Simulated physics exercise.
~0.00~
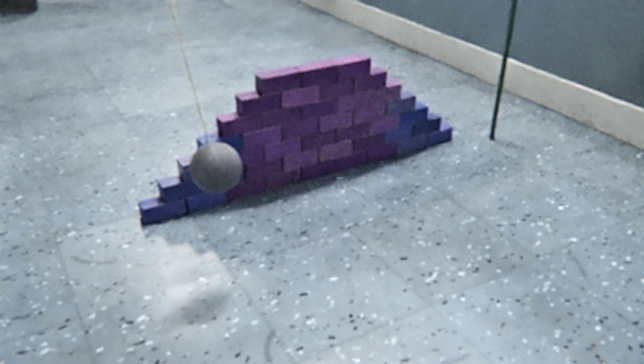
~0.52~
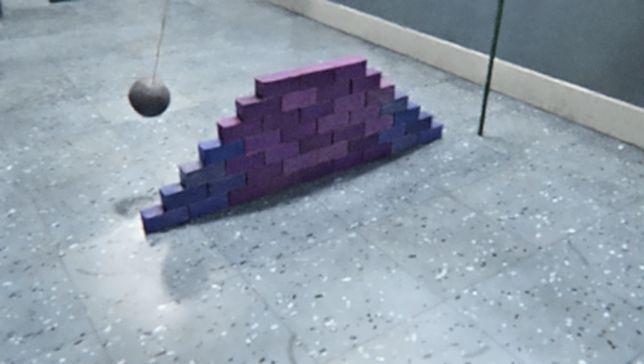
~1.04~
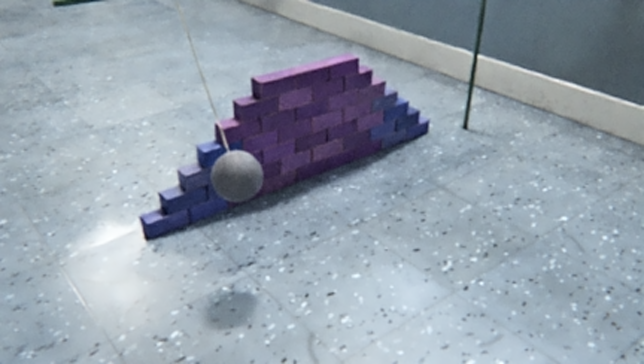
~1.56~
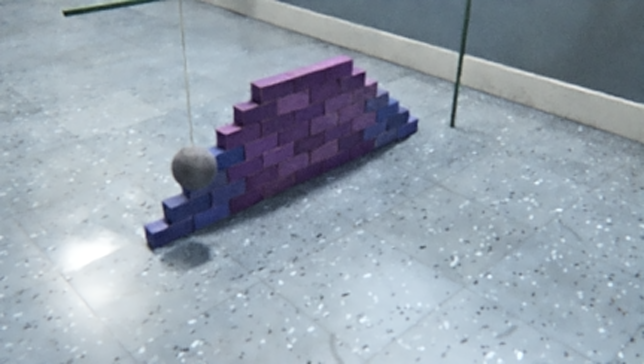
On a speckled grey floor, a stone ball hanging from a line swung back and forth beside a stepped wall of purple and blue blocks, moving left and up, then right, then left again, and the whole wall was left standing.
